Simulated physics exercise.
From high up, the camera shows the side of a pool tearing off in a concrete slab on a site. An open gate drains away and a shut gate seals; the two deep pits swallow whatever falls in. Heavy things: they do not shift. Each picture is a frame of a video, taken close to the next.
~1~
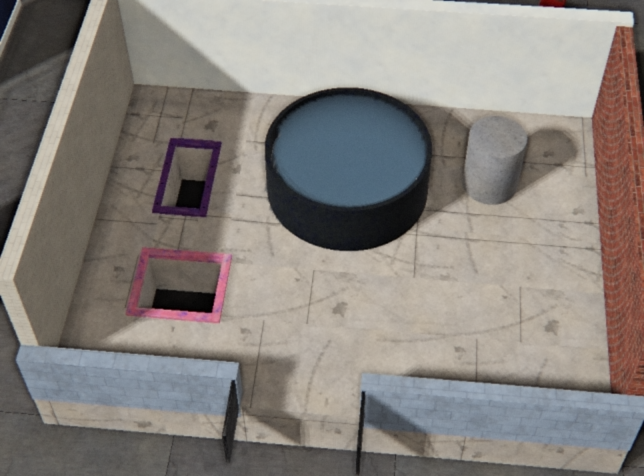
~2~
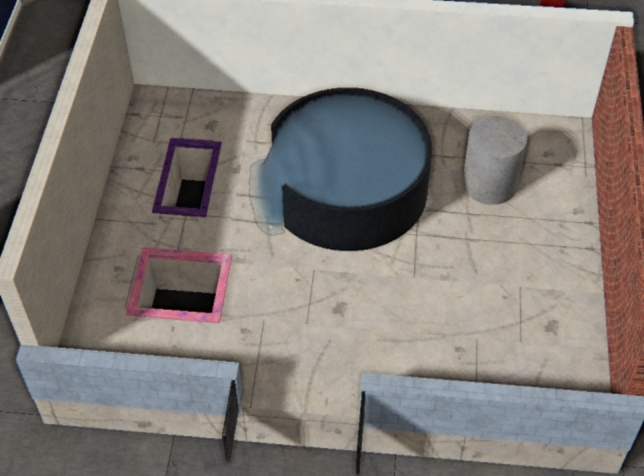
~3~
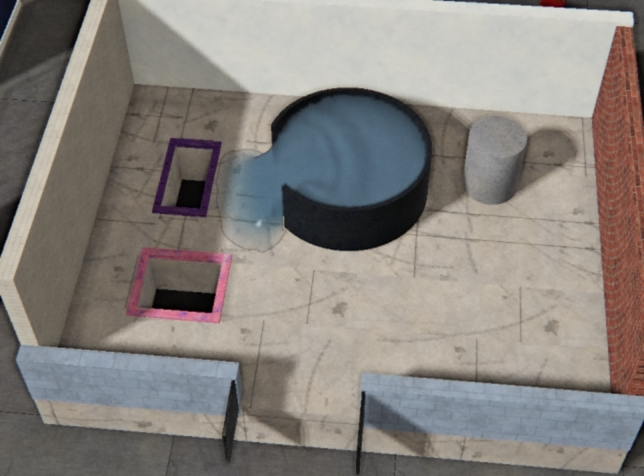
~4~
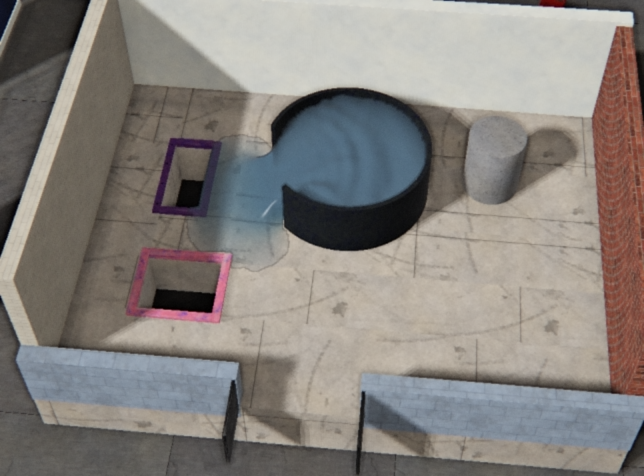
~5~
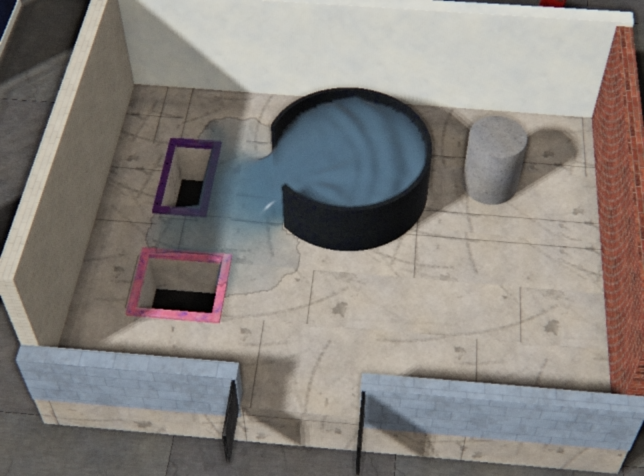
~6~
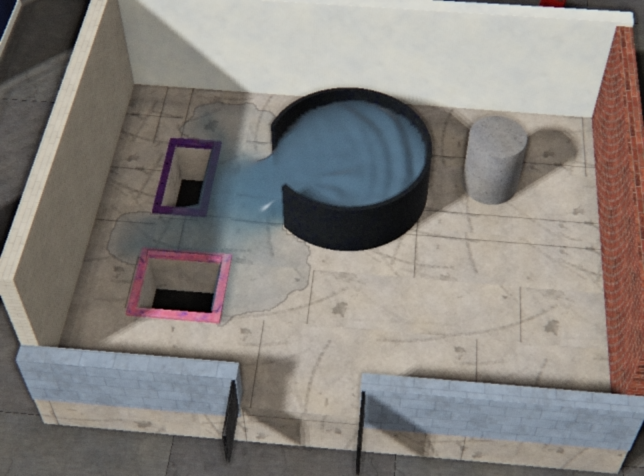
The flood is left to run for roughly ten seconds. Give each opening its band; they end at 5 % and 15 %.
In the end the gate will capture a light share below five per cent, the pink pit will capture a heavy share beyond fifteen per cent, the purple pit will capture a heavy share beyond fifteen per cent.
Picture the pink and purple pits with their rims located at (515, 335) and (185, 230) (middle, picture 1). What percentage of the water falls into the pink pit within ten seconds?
Share for pink: 0 in a hundred.
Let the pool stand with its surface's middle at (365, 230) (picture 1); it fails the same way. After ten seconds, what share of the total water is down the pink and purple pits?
Within ten seconds the pink pit collects 50 percent of the total and the purple pit 8 percent.
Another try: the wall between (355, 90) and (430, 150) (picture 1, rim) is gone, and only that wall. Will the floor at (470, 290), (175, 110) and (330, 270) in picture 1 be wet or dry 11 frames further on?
First spot submerged, second spot submerged, third spot spared.
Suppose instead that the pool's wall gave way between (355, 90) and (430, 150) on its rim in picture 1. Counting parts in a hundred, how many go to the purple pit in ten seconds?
Purple 2 %.
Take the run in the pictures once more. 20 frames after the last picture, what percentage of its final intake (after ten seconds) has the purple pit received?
The figure is near 75 per cent.
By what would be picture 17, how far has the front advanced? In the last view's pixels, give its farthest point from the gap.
I'd point to (51, 374).
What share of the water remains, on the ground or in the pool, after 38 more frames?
I'd say roughly 44 percent.
A moment on, water covers 20 % of the floor; the gate 0 %, the pink pit 4 %, the purple pit 13 %.
Next, water covers 25 % of the floor; the gate 0 %, the pink pit 8 %, the purple pit 22 %.
Then, water covers 35 % of the floor; the gate 0 %, the pink pit 12 %, the purple pit 31 %.
Later, water covers 60 % of the floor; the gate 1 %, the pink pit 15 %, the purple pit 39 %.
In the end, water covers 80 % of the floor; the gate 2 %, the pink pit 17 %, the purple pit 42 %.
